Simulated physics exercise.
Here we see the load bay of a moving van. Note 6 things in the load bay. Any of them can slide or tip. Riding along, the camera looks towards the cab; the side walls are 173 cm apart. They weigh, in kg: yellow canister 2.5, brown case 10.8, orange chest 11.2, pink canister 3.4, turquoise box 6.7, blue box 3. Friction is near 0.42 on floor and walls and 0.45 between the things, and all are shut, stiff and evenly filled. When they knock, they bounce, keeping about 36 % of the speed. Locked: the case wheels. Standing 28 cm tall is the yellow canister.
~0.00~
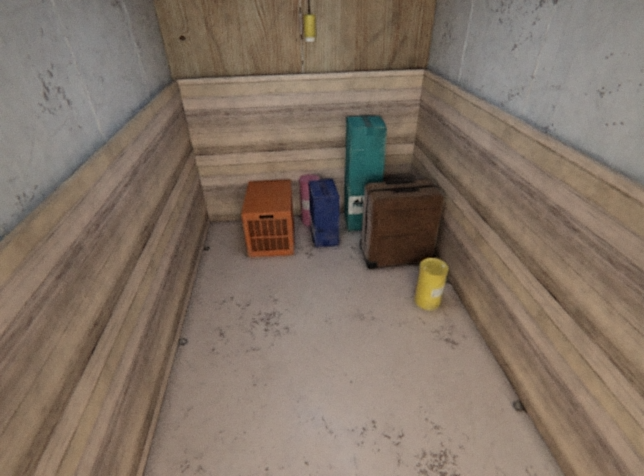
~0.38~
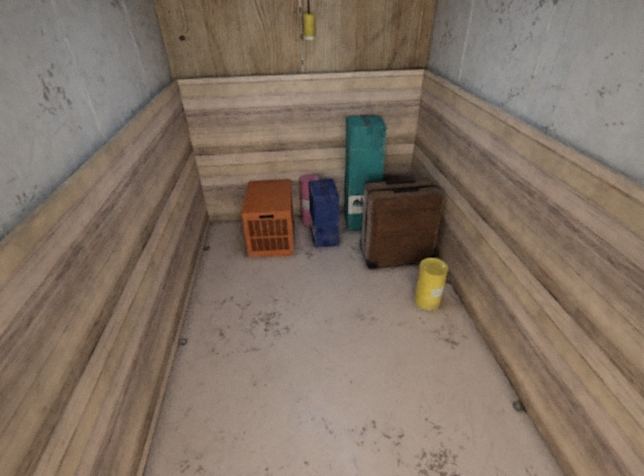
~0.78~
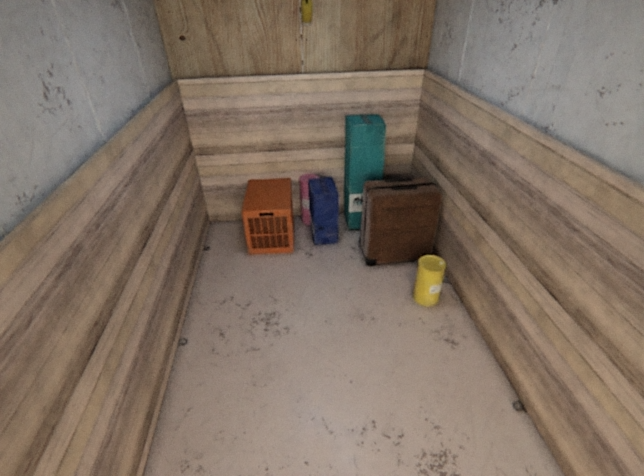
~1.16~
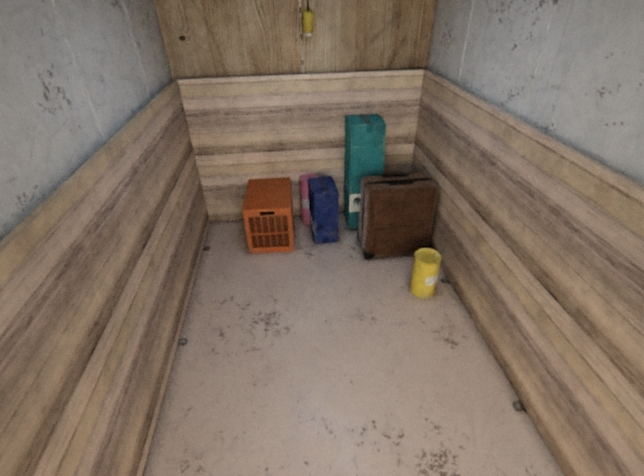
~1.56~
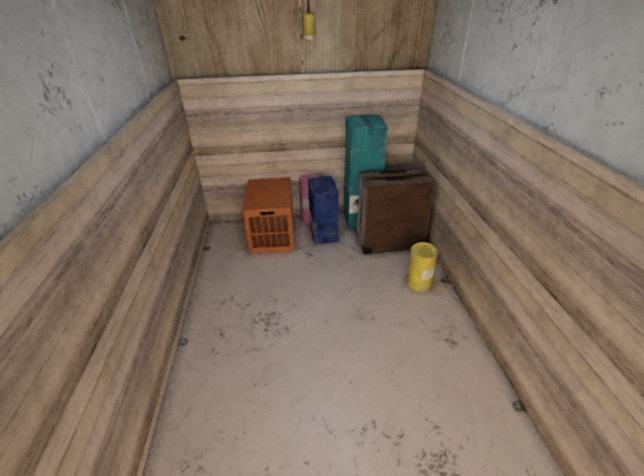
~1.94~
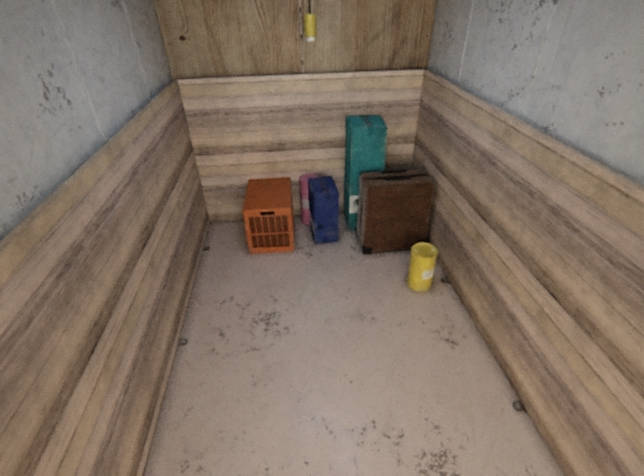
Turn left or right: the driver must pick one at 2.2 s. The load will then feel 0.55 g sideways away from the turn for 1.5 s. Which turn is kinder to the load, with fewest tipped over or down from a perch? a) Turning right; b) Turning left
Answer: B.
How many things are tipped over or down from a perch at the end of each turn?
A left turn gives 1, a right turn gives 3.
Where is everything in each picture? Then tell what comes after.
In the first frame, steady run; yellow canister (431, 284); brown case (400, 223).
In the second frame, force 0.45 g forwards; turquoise box (363, 176); blue box (324, 213).
In the third frame, force 0.45 g forwards; turquoise box (363, 174) moved 3 cm; orange chest (271, 215) moved 3 cm.
In the fourth frame, force 0.45 g forwards; brown case (395, 215) moved 11 cm; turquoise box (363, 174) moved 3 cm.
In the fifth frame, steady run; brown case (393, 211) moved 17 cm; orange chest (271, 214) moved 4 cm.
In the sixth frame, steady run; yellow canister (422, 267) moved 17 cm; brown case (393, 211) moved 17 cm.
Turning left. At 2.84 s, force 0.55 g right; yellow canister moved 20 cm near (439, 266); brown case moved 18 cm near (397, 210); pink canister 29° off upright.
After 3.04 s, force 0.55 g right; yellow canister moved 21 cm near (441, 266); brown case moved 18 cm near (397, 210); pink canister 55° off upright.
In the end (4.2 s), toppled in the load bay, pink canister; not toppled but over 15 cm from the start, yellow canister, brown case, orange chest, turquoise box and blue box. At the end, from the last picture's camera, yellow canister near (441, 266), brown case near (397, 210).
Turning right instead, pink canister, turquoise box and blue box tipped over or down from a perch, 3 of 6 in all.
